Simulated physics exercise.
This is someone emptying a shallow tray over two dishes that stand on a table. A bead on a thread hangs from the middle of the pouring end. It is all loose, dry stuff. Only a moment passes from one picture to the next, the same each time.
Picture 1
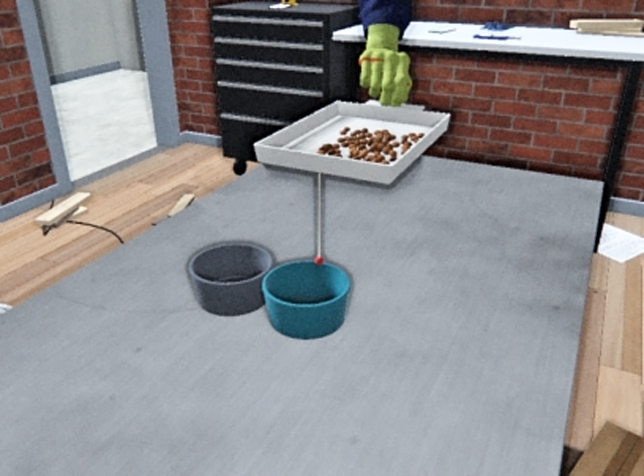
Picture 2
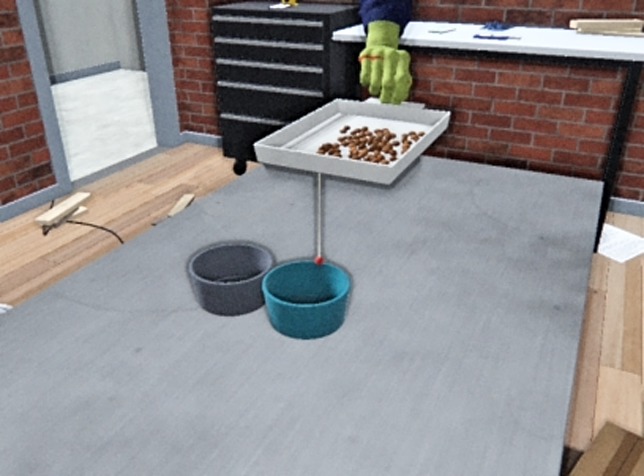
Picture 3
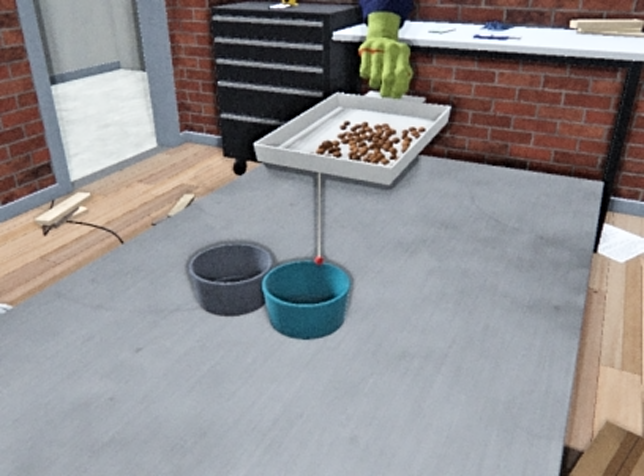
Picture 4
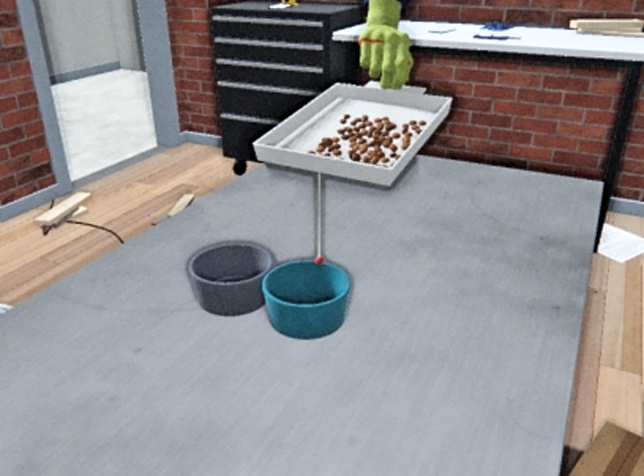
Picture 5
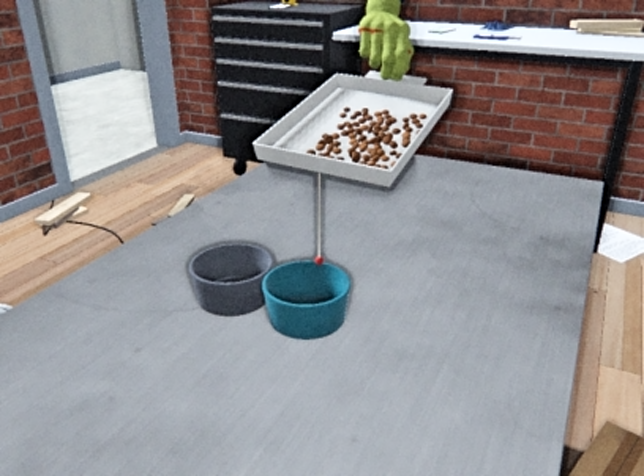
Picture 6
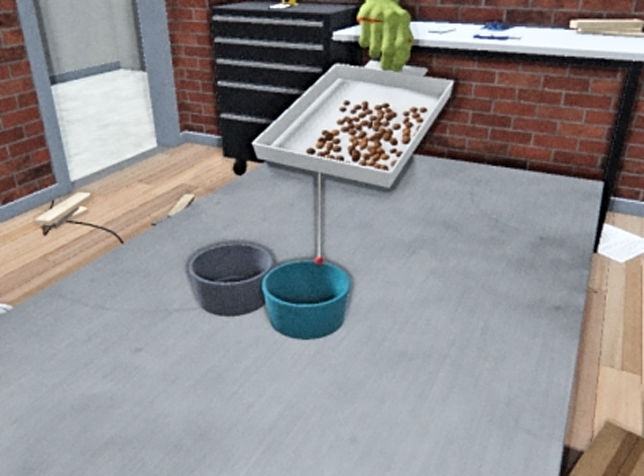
At first, a green-gloved hand holds a shallow white tray of brown kibble level above a dark gray dish and a teal dish. The hand then slowly raises the back of the tray, tilting it a little toward the front, while the kibble spreads slightly and the dishes stay still.
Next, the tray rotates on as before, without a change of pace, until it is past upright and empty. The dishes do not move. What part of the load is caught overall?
They take only the smaller part between them.
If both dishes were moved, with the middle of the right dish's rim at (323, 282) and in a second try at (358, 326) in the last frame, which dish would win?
First the dish on the right, then right.
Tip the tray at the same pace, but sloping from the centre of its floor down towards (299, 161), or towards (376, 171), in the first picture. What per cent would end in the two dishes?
In turn 90 and 0 in a hundred.
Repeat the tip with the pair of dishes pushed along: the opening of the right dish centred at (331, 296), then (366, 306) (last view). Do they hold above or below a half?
In turn: The larger part; above a half.
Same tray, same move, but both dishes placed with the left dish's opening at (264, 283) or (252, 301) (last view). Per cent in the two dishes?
Near 100 % and 30 %.
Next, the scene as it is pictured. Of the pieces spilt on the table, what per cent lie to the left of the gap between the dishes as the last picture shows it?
Close to 0 per cent.
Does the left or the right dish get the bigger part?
More ends in the dish on the right.
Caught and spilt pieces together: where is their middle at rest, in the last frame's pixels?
At about (356, 341).
Shortly afterwards, tray tipped steeply; the whole lot on the tray.
Next, tray tipped right over; near half on the tray; a little in the right dish; near a quarter outside both; near a quarter in the air.
Some moments later, tray tipped past a quarter turn; near a quarter in the right dish; near two thirds outside both.
In the end, tray tipped past a quarter turn; near a quarter in the right dish; none at all in the left dish; near two thirds outside both.
